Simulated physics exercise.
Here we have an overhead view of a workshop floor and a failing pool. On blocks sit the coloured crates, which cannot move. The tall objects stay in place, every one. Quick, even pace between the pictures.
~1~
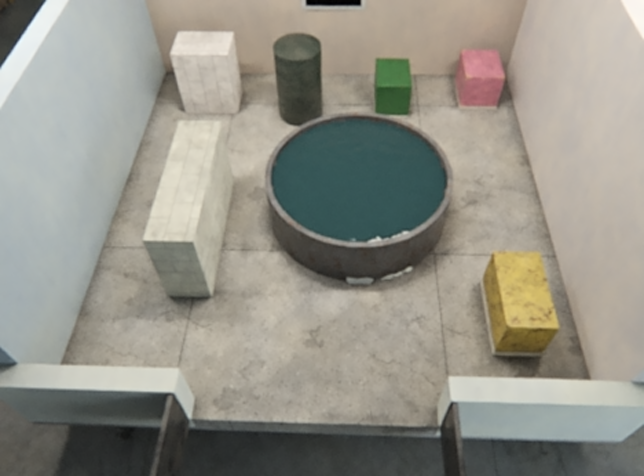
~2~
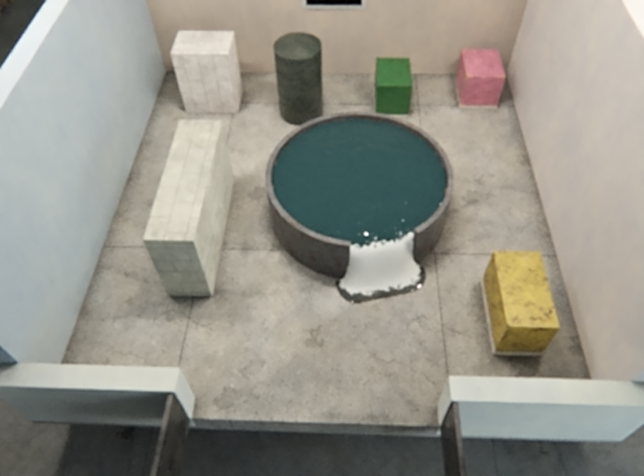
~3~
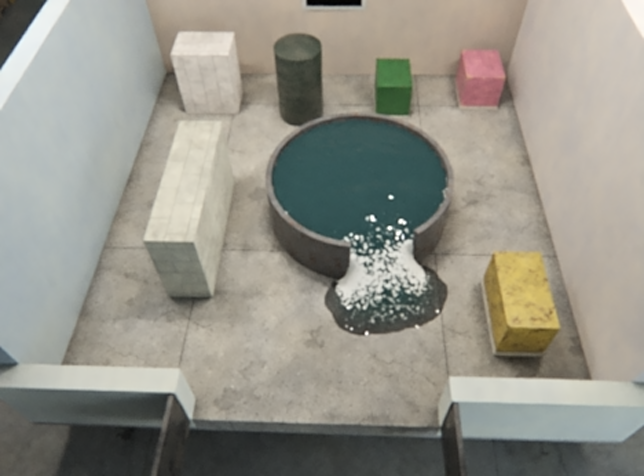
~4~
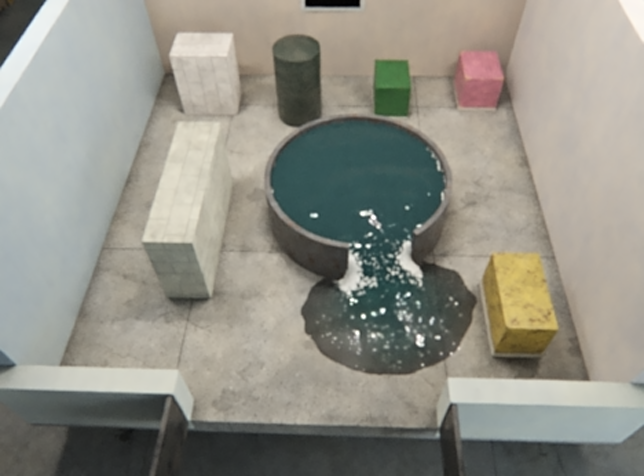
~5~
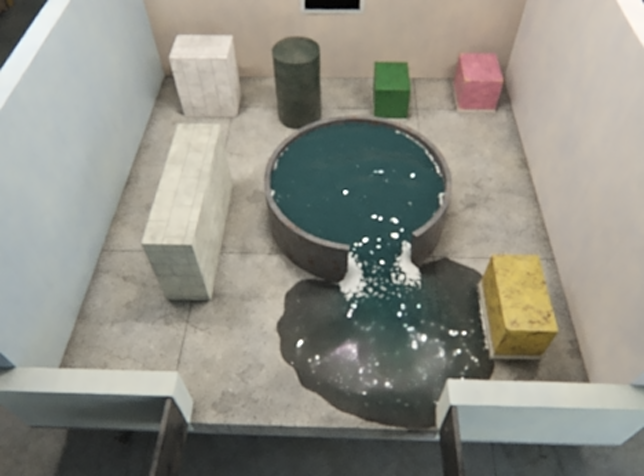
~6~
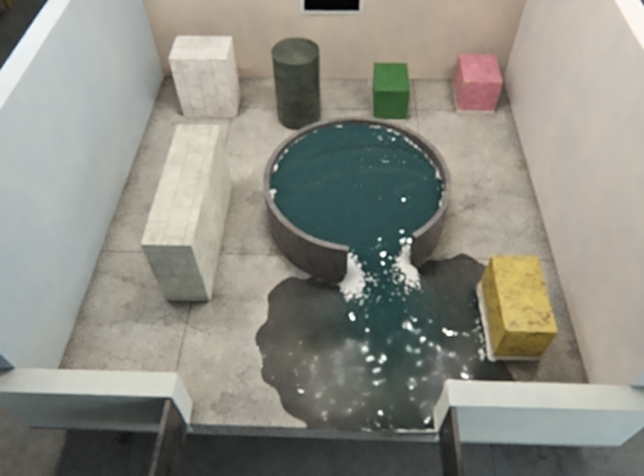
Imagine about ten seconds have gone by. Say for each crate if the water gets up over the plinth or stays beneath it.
At the pink crate the water gets over; at the green crate the water gets over; at the yellow crate the water gets over.
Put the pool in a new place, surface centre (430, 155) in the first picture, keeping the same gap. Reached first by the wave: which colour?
First is the one in yellow.
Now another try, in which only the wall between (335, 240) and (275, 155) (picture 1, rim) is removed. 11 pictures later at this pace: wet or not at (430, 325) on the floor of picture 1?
There: Clear.
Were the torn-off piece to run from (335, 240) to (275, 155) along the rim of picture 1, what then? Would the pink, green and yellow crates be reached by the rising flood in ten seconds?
In my view the pink crate gets reached; as for the green crate, it gets reached; the yellow crate is never reached.
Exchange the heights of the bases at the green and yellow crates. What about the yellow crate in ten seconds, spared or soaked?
As for the yellow, it goes under.
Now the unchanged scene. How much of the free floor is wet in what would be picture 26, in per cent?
That comes to about 30 per cent.
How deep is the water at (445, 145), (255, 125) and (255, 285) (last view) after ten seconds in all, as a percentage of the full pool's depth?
I'd say around 10 per cent, then 2 per cent, then 0 per cent.
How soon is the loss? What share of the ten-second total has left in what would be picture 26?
By then, close to 50 % of it.
A moment on, water covers 20 % of the floor; the pink crate not reached, the green crate not reached, the yellow crate water round its plinth.
Next, water covers 20 % of the floor; the pink crate not reached, the green crate not reached, the yellow crate water round its plinth.
Then, water covers 30 % of the floor; the pink crate not reached, the green crate not reached, the yellow crate water round its plinth.
Later, water covers 45 % of the floor; the pink crate water round its plinth, the green crate water round its plinth, the yellow crate water round its plinth.
In the end, water covers 60 % of the floor; the pink crate was topped, the green crate was topped, the yellow crate was topped.
